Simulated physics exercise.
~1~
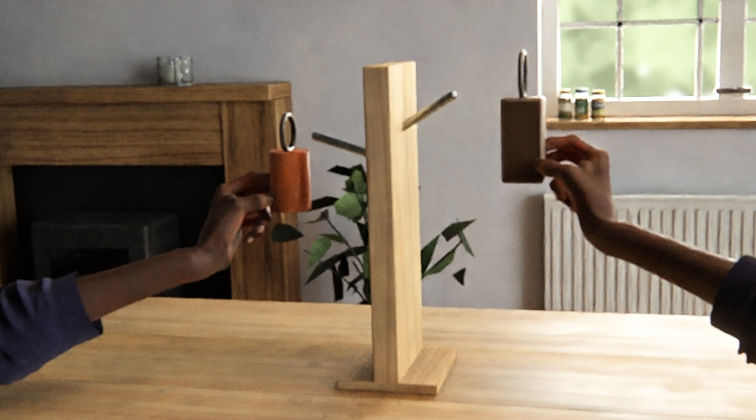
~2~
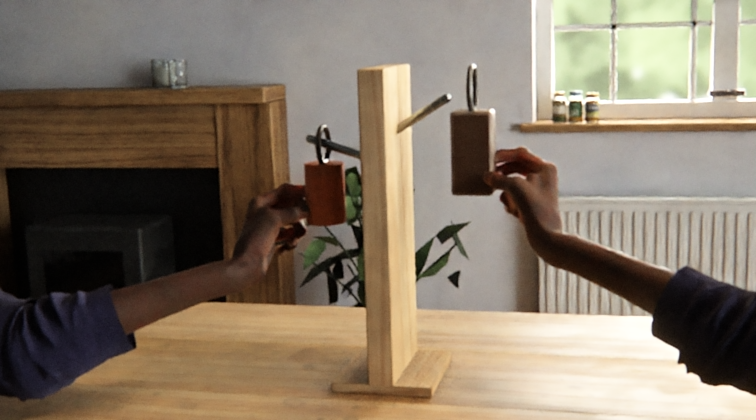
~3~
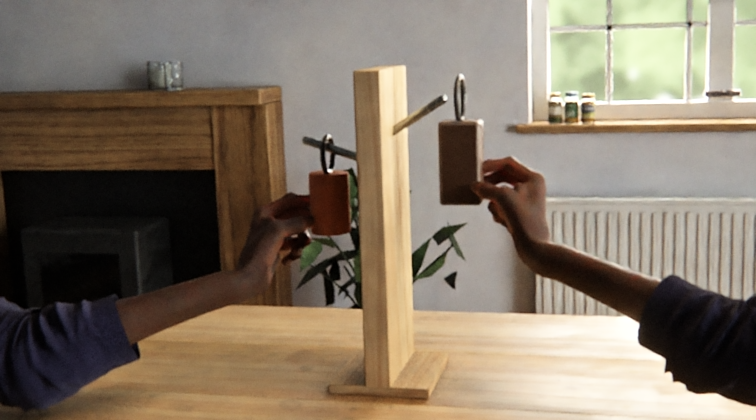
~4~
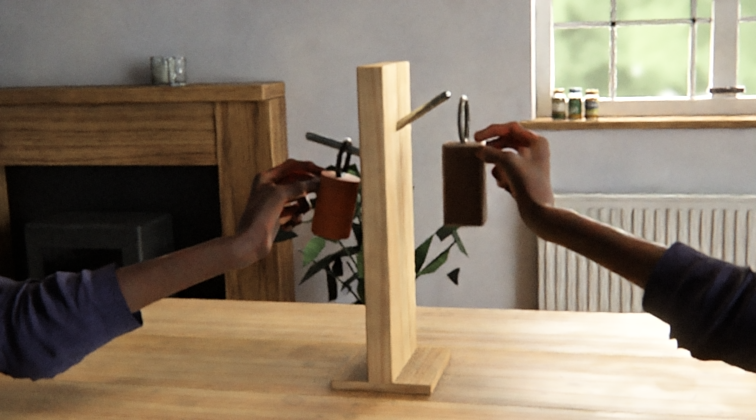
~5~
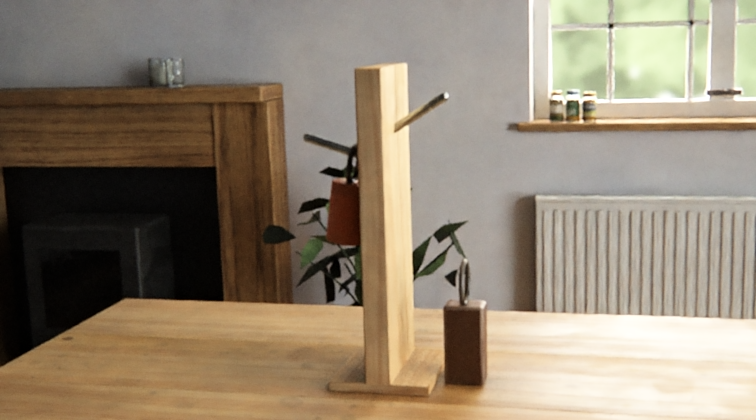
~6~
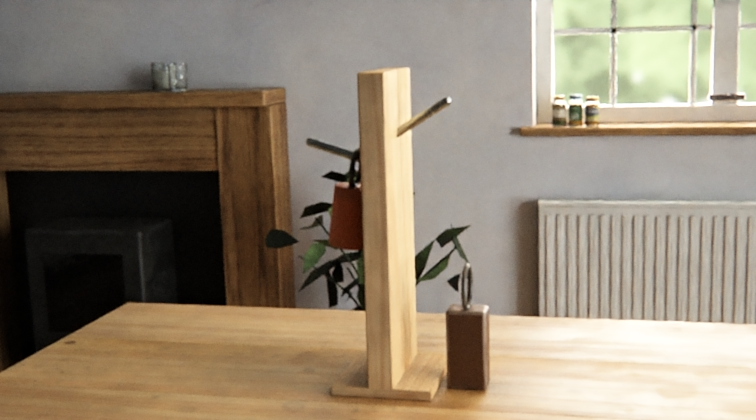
The clip opens on a wooden stand with a peg on each side, set on a table before a fireplace and a window. A hand on the left holds an orange block with a ring on top, while a hand on the right holds a brown one. Both hands move inward, bringing the blocks close to the pegs, then lower them as the orange one tilts slightly. The hands then leave. The orange block stays hanging from the left peg, but the brown one drops and ends upright on the table beside the stand's base.
